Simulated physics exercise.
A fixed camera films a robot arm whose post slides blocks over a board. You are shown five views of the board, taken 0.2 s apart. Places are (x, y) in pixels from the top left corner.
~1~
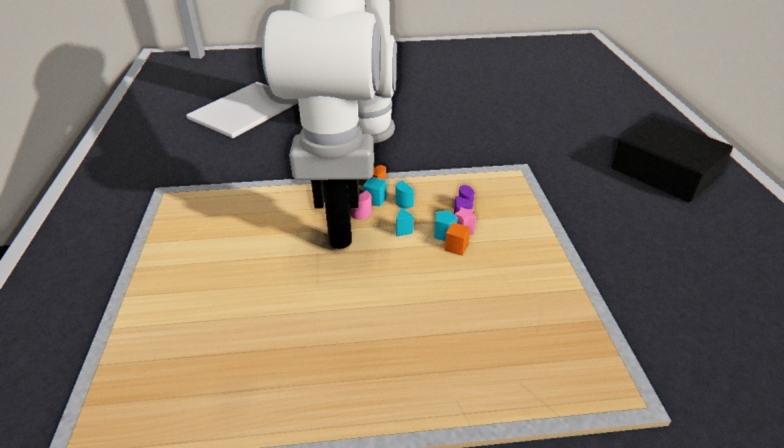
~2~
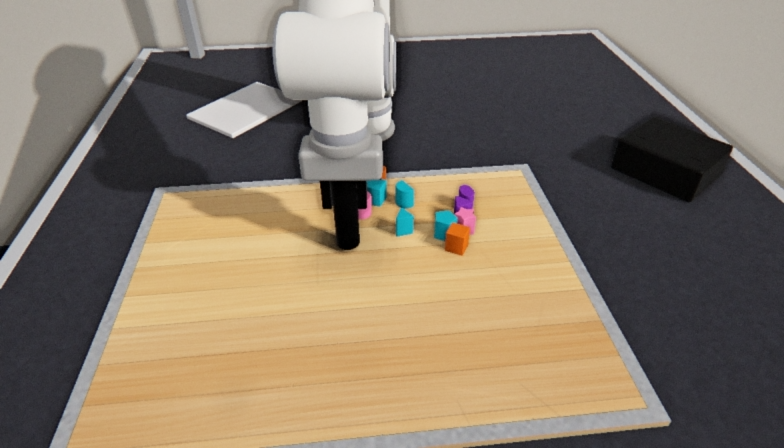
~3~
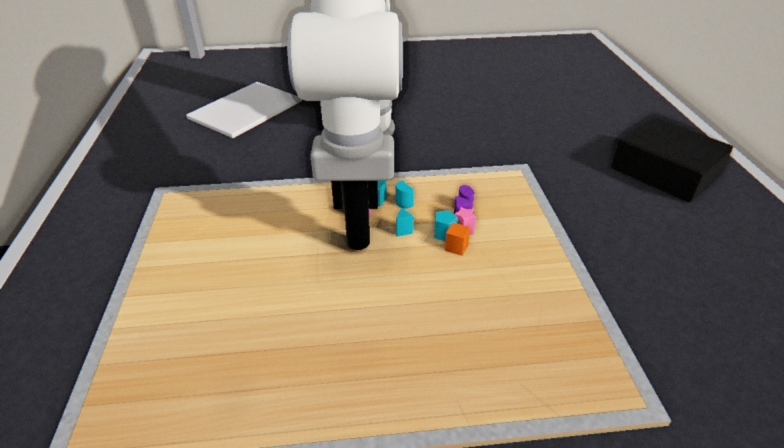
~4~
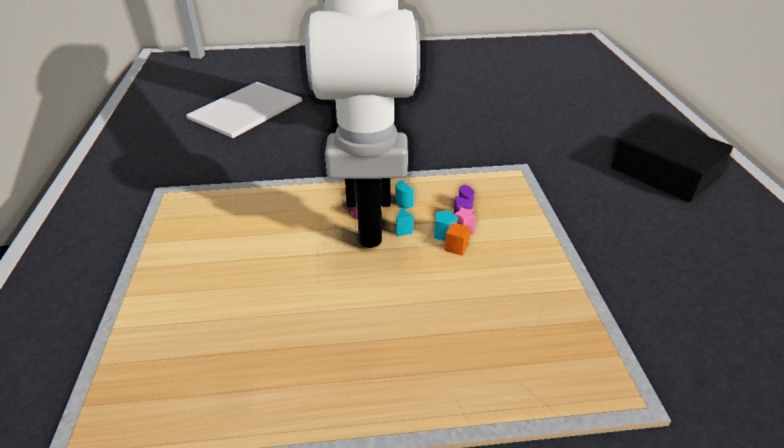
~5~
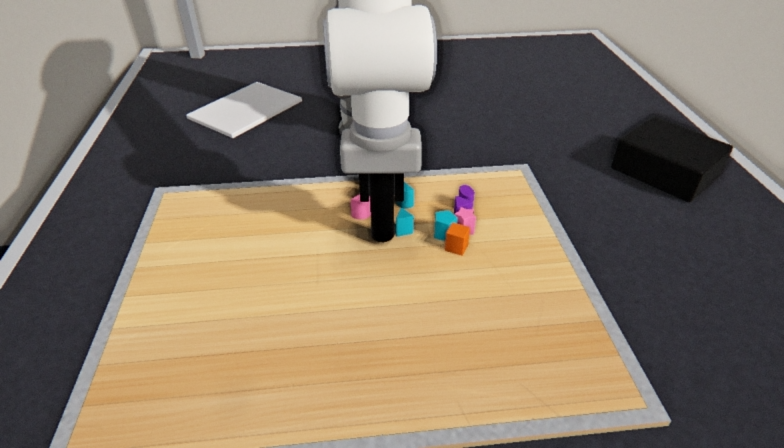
The video shows a white robot arm with a black post moving slowly to the right above a wooden board, passing in front of small turquoise, pink, purple and orange blocks, which stay in place.
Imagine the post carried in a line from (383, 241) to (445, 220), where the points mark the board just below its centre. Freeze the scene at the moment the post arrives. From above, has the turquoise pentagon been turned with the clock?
In short: Yes.
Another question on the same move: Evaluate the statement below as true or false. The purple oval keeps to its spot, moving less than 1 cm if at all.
That statement is accurate.
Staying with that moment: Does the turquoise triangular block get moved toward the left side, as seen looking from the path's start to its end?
I expect so.
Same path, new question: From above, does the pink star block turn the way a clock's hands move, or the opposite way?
Answer: Against the clock.
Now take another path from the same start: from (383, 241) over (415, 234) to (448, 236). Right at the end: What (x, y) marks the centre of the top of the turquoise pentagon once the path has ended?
I predict (470, 216).
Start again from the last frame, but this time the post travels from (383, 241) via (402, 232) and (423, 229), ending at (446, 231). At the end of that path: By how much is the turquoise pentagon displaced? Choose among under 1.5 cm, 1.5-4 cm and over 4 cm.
It will move between 1.5 and 4 cm.
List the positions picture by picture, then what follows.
Tip of the post at (340, 242), middles of tops, turquoise triangular block at (404, 214), turquoise pentagon at (445, 217), purple triangular block at (462, 201), pink star block at (466, 213), purple oval at (467, 190), in the first picture.
Post at (348, 243), nothing pushed, in the second picture.
Post at (359, 243), nothing pushed, in the third picture.
Post at (371, 240), nothing pushed, in the fourth picture.
Post at (383, 235), turquoise triangular block at (404, 214), turquoise pentagon at (445, 217), purple triangular block at (462, 201), pink star block at (466, 213), purple oval at (467, 190), in the fifth picture.
The first path, step by step. One third of the way, post at (405, 228); turquoise triangular block at (417, 207), turned 50° anticlockwise.
Two thirds of the way, post at (426, 221); turquoise triangular block at (429, 198), turned 105° anticlockwise.
At the end, post at (445, 215); turquoise triangular block at (434, 194), turned 130° anticlockwise; turquoise pentagon at (452, 216), turned 55° clockwise; purple triangular block unmoved; pink star block at (472, 214), turned 25° anticlockwise; purple oval unmoved.
